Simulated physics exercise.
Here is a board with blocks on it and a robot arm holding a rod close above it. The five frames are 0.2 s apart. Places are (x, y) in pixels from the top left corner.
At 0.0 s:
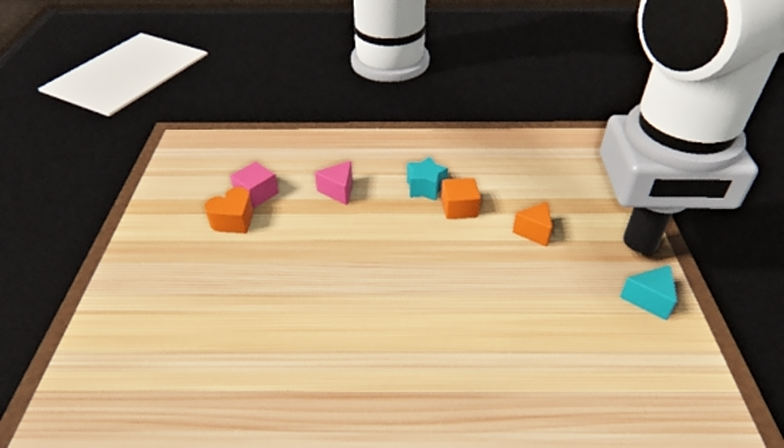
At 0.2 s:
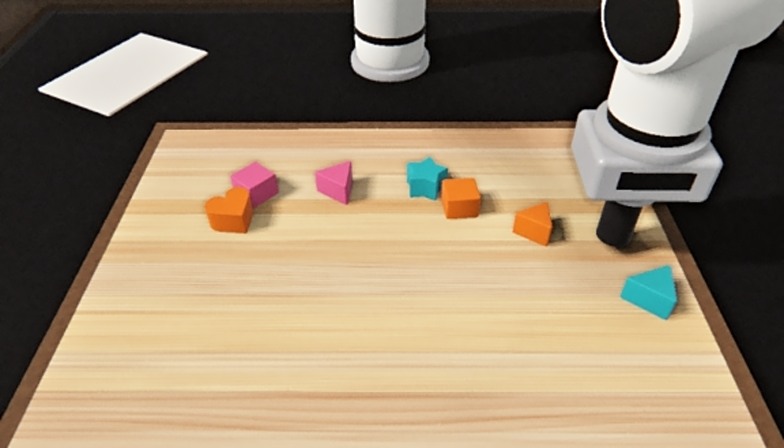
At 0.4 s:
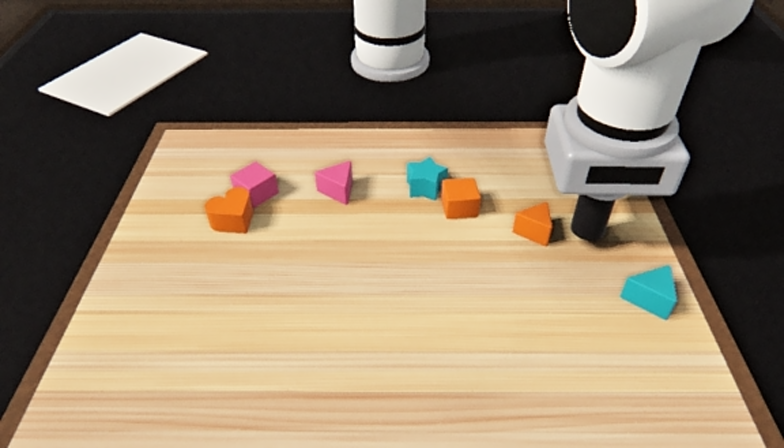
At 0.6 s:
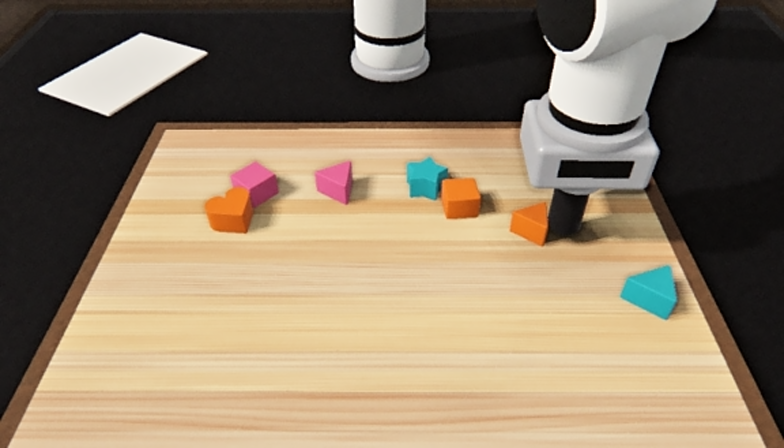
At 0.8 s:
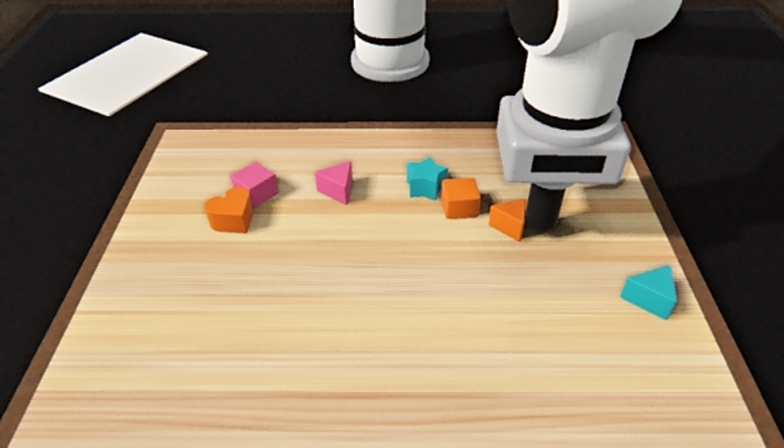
At first, the robot arm's dark rod is near the right edge of a wooden board, above a turquoise triangular block, with other colourful blocks spread to the left. The rod moves left to the orange triangular block, then pushes it a short way left towards the orange square.
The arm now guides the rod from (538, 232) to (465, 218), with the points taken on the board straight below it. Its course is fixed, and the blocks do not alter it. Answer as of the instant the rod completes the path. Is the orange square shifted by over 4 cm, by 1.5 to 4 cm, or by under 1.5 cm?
The distance will be 1.5 to 4 cm.
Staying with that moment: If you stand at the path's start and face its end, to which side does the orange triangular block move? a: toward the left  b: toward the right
a.
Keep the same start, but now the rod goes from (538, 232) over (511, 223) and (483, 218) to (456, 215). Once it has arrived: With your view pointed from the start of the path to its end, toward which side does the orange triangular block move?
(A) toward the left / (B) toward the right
A (toward the left)
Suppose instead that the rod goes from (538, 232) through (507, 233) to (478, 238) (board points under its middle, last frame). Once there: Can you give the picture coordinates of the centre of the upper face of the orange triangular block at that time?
Around pixel (454, 208).
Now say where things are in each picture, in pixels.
The first picture shows rod's lower end (640, 242); turquoise star block (426, 169); orange square (462, 188); orange triangular block (538, 213).
The second picture shows rod (613, 236); blocks still.
The third picture shows rod (587, 230); blocks still.
The fourth picture shows rod (563, 224); orange triangular block (535, 213).
The fifth picture shows rod (541, 219); turquoise star block (426, 169); orange square (462, 188); orange triangular block (513, 208).
What follows on the original path. Halfway along, rod (503, 212); orange triangular block (475, 206).
At the end, rod (466, 205); turquoise star block (421, 167), turned 15° clockwise; orange square (451, 179), turned 20° anticlockwise; orange triangular block (444, 208), turned 35° anticlockwise.
